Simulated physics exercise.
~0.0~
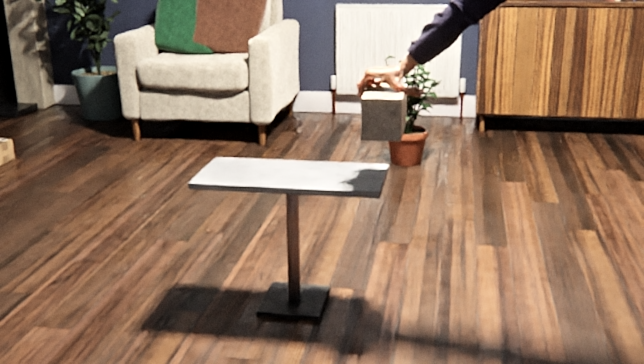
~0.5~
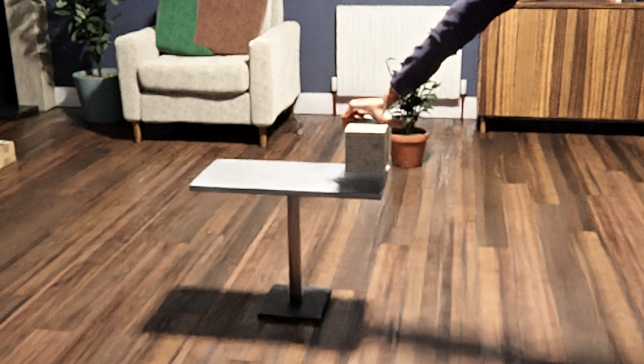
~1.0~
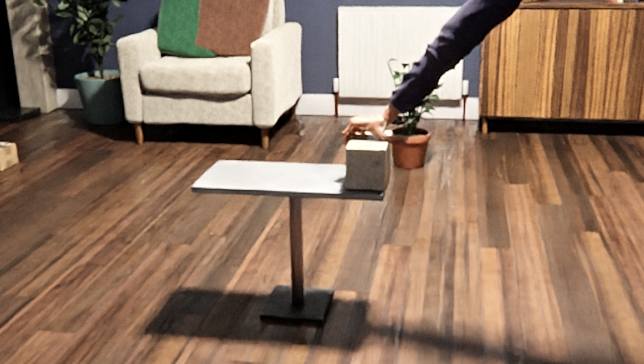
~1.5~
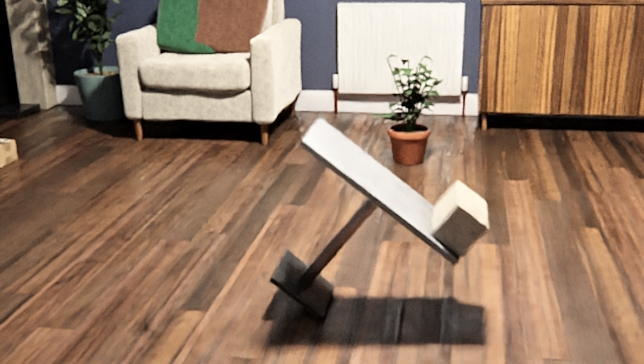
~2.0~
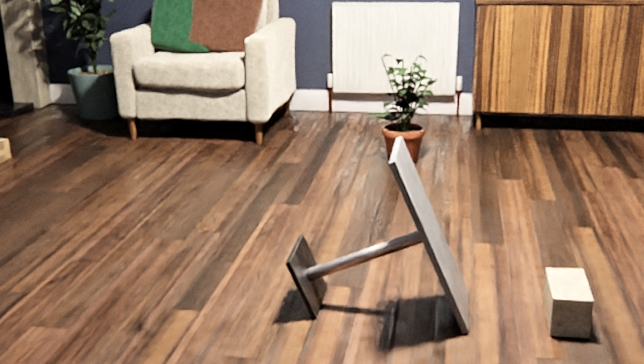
A hand sets a grey block on a small table's right end, and both topple rightward.
